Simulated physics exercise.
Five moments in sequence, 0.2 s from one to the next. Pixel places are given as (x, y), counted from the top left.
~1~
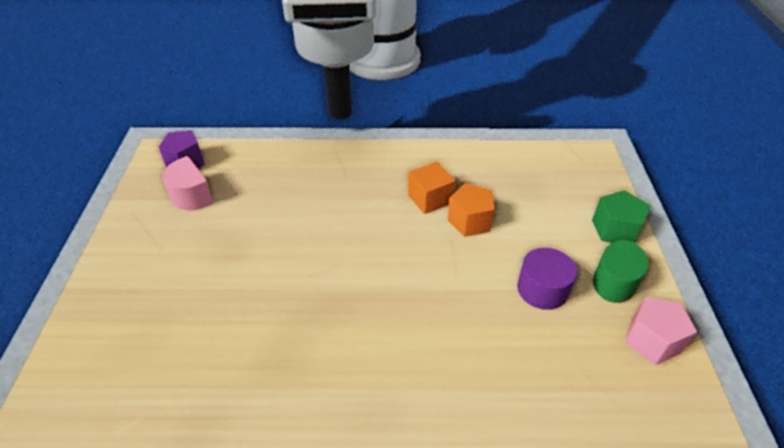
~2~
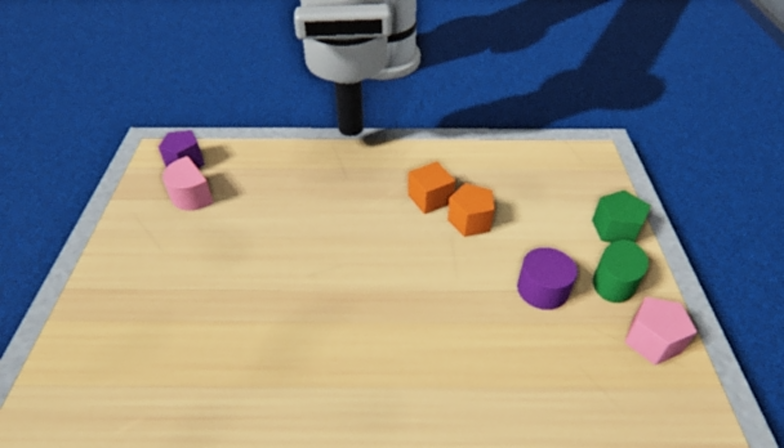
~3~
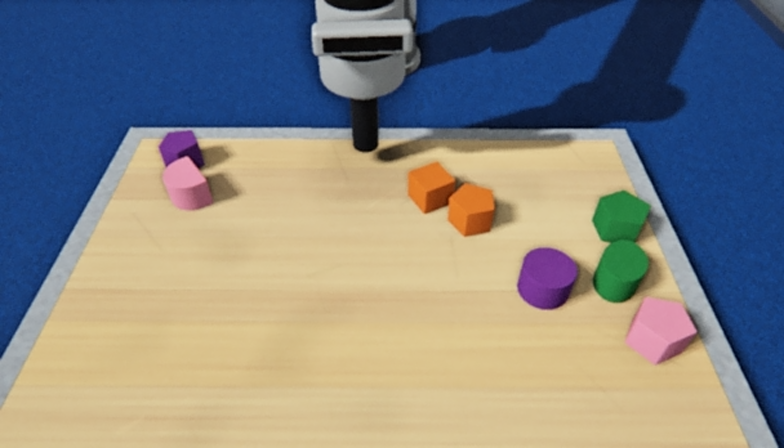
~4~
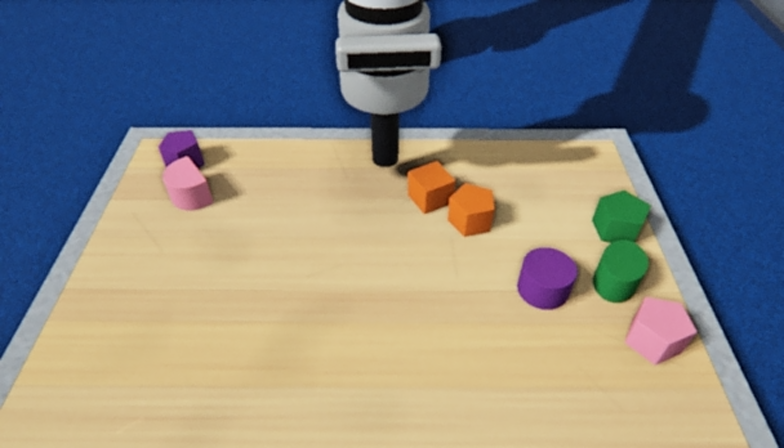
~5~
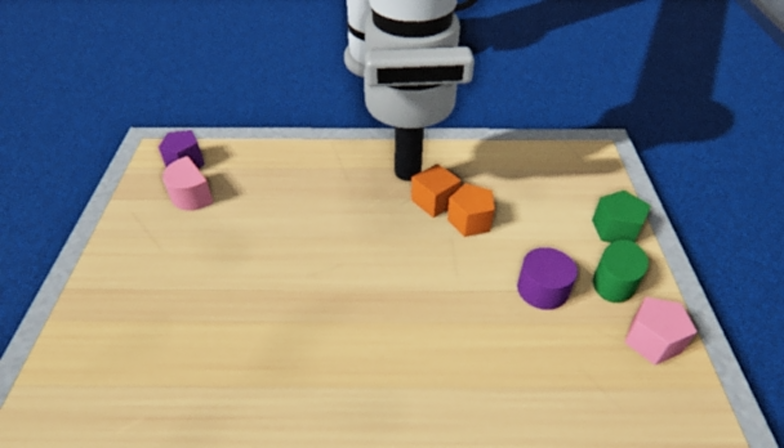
A white robotic arm with a black post reaches over the far edge of a pale wooden board with a grey border on a blue floor, seen from above by a still camera. Two orange blocks sit near the centre, purple and pink ones at upper left, and purple, green and pink ones at right. The post moves rightward and nearer, then nudges the left orange block slightly toward its neighbour.
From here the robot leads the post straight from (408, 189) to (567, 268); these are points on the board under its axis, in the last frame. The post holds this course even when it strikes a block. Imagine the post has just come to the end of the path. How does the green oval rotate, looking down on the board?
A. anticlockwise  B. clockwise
(B)
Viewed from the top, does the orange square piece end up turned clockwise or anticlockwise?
From above, the orange square piece will be seen to turn anti-clockwise.
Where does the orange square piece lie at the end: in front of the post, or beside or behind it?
The post still drives it.
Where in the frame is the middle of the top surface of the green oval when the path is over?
It should be at about (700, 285).
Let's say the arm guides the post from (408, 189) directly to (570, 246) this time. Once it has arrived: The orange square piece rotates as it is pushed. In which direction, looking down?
My answer: Clockwise.
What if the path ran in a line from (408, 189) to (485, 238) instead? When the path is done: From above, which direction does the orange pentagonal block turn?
Anticlockwise.
On the path given first. One third of the way, post at (459, 196); orange square piece at (490, 202); orange pentagonal block at (524, 219).
Two thirds of the way, post at (514, 222); orange square piece at (549, 227), turned 20° anticlockwise; orange pentagonal block at (589, 242); purple round block at (553, 270); green oval at (635, 263).
At the end, post at (572, 252); orange square piece at (612, 251), turned 45° anticlockwise; orange pentagonal block at (655, 254), turned 35° anticlockwise; purple round block at (553, 270); green oval at (700, 285), turned 60° clockwise.
